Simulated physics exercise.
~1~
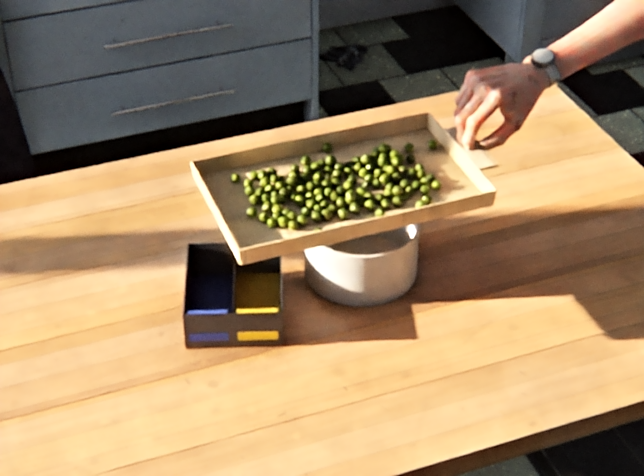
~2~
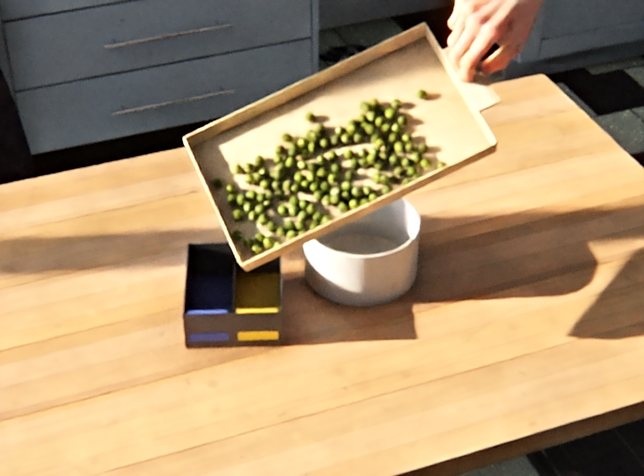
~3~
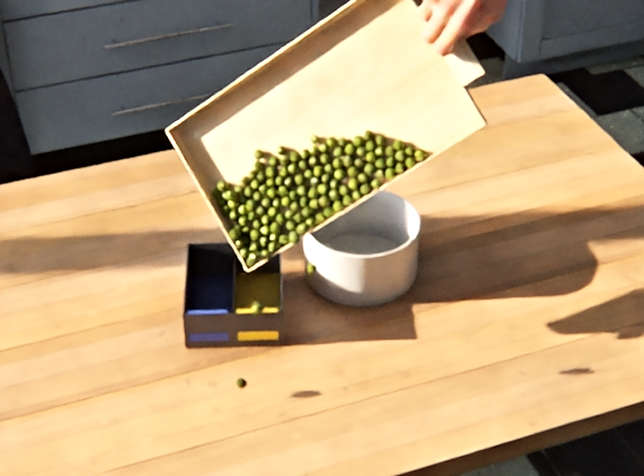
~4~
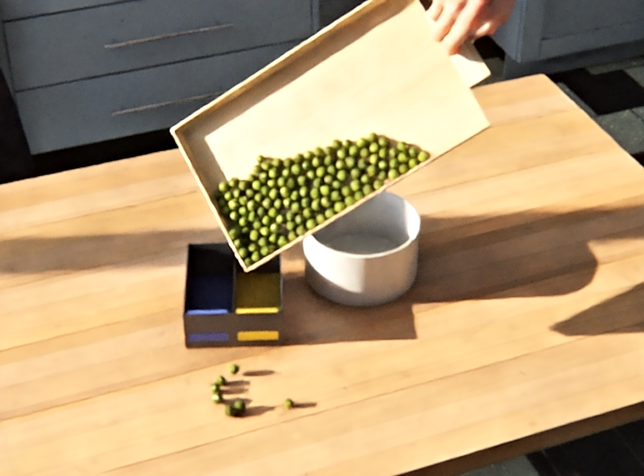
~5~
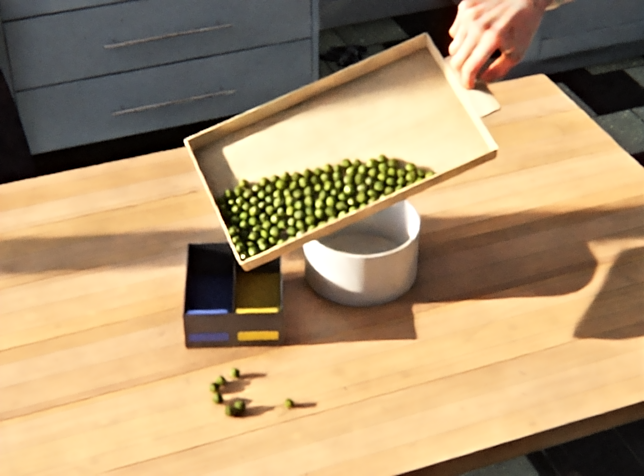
On a wooden table in a kitchen with grey drawers, a hand holds a shallow tray of small green olives above a white pot and a small dark tin with blue and yellow sections. The hand tips the tray steeply, its left end dropping, and the olives slide together along the lower edge. A few spill over the edge and drop toward the table in front of the tin. The hand then tilts the tray partway back. At the end, a handful of olives lies scattered on the wood, while nearly all the rest stay bunched in the still-slanted tray.
